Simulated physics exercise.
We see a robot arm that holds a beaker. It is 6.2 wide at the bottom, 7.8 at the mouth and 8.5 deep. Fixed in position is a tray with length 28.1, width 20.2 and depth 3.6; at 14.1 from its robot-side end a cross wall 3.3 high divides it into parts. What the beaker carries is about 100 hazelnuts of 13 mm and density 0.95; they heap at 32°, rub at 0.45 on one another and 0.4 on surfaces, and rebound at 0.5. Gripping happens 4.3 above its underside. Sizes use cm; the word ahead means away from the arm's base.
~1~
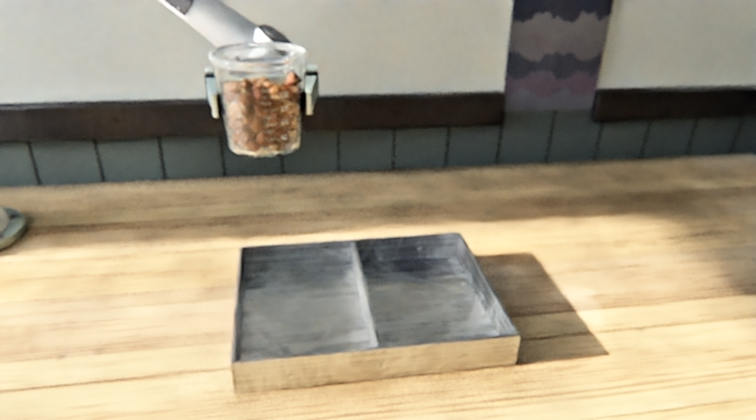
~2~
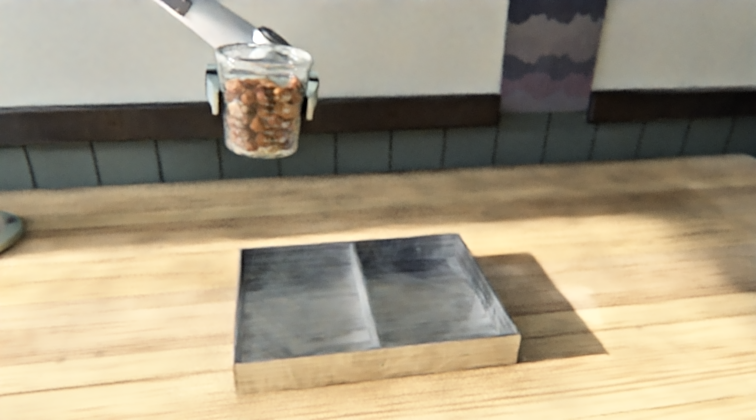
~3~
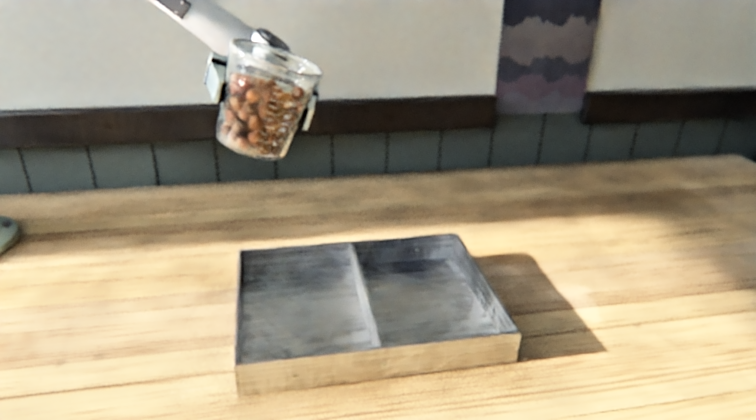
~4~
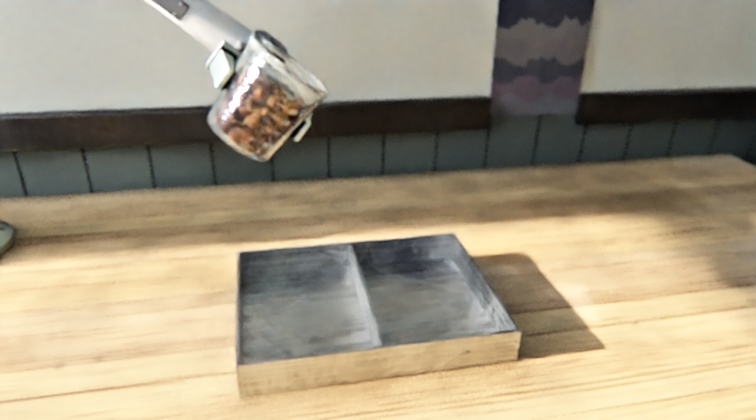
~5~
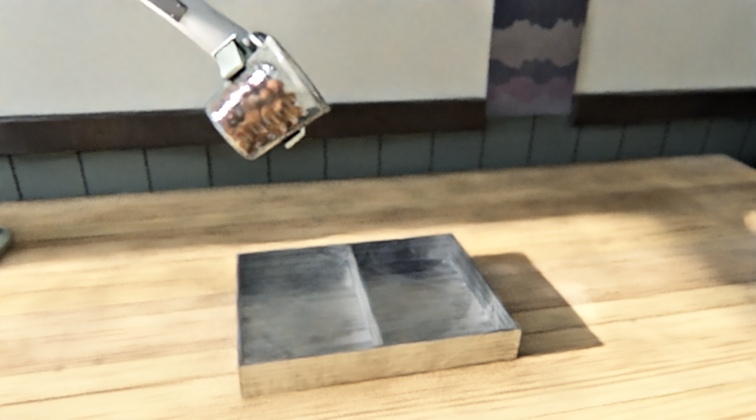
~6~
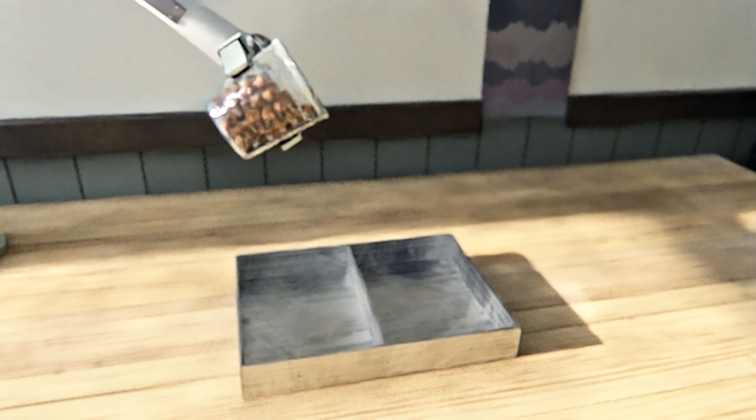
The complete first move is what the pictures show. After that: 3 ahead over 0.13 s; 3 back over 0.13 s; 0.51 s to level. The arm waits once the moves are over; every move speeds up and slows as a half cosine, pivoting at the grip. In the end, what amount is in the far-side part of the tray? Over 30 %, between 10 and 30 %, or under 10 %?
Under 10 %.
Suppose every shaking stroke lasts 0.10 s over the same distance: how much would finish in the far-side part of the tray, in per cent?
I'd expect some 5 per cent.
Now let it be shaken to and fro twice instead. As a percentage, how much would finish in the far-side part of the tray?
In that case it would be near 0 percent.
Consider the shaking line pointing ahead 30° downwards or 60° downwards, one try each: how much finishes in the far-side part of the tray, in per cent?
0 and 0 %.
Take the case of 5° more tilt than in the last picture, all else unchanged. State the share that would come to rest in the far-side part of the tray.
Roughly 5 in a hundred.
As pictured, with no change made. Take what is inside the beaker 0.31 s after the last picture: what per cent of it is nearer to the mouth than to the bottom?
45 %.
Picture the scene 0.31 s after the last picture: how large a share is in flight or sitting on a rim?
Logged share: Close to 1 per cent.
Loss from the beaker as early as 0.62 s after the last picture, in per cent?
Roughly 0 percent.
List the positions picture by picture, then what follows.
Beaker middle at (263, 102), level; upper third of the load around (261, 92), from x 230 to 295, top at y 75; 95 in the beaker, in the first frame.
Beaker middle at (264, 102), tilted 6° forward; upper third of the load around (262, 93), from x 230 to 295, top at y 80, in the second frame.
Beaker middle at (264, 103), tilted 20° forward; upper third of the load around (255, 91), from x 225 to 300, top at y 75, in the third frame.
Beaker middle at (264, 104), tilted 38° forward; upper third of the load around (257, 93), from x 220 to 300, top at y 75, in the fourth frame.
Beaker middle at (264, 104), tilted 52° forward; upper third of the load around (260, 94), from x 220 to 300, top at y 80, in the fifth frame.
Beaker middle at (264, 105), tilted 58° forward; upper third of the load around (257, 95), from x 220 to 310, top at y 80; 95 in the beaker, in the sixth frame.
Then, 0.31 s later, tilted 57° forward, highest piece 28 above the table; 94 in the beaker, 1 in flight or on a rim.
Then, 0.62 s later, tilted 12° forward, highest piece 29 above the table; 94 in the beaker, 1 in the robot-side part.
Then, 0.97 s later, level, highest piece 29 above the table; 94 in the beaker, 1 in the robot-side part.
Then, 2.02 s later, level, highest piece 29 above the table; 94 in the beaker, 1 in the robot-side part.
At rest, 94 in the beaker, 1 in the robot-side part. That is 0 % in the far-side part of the tray.
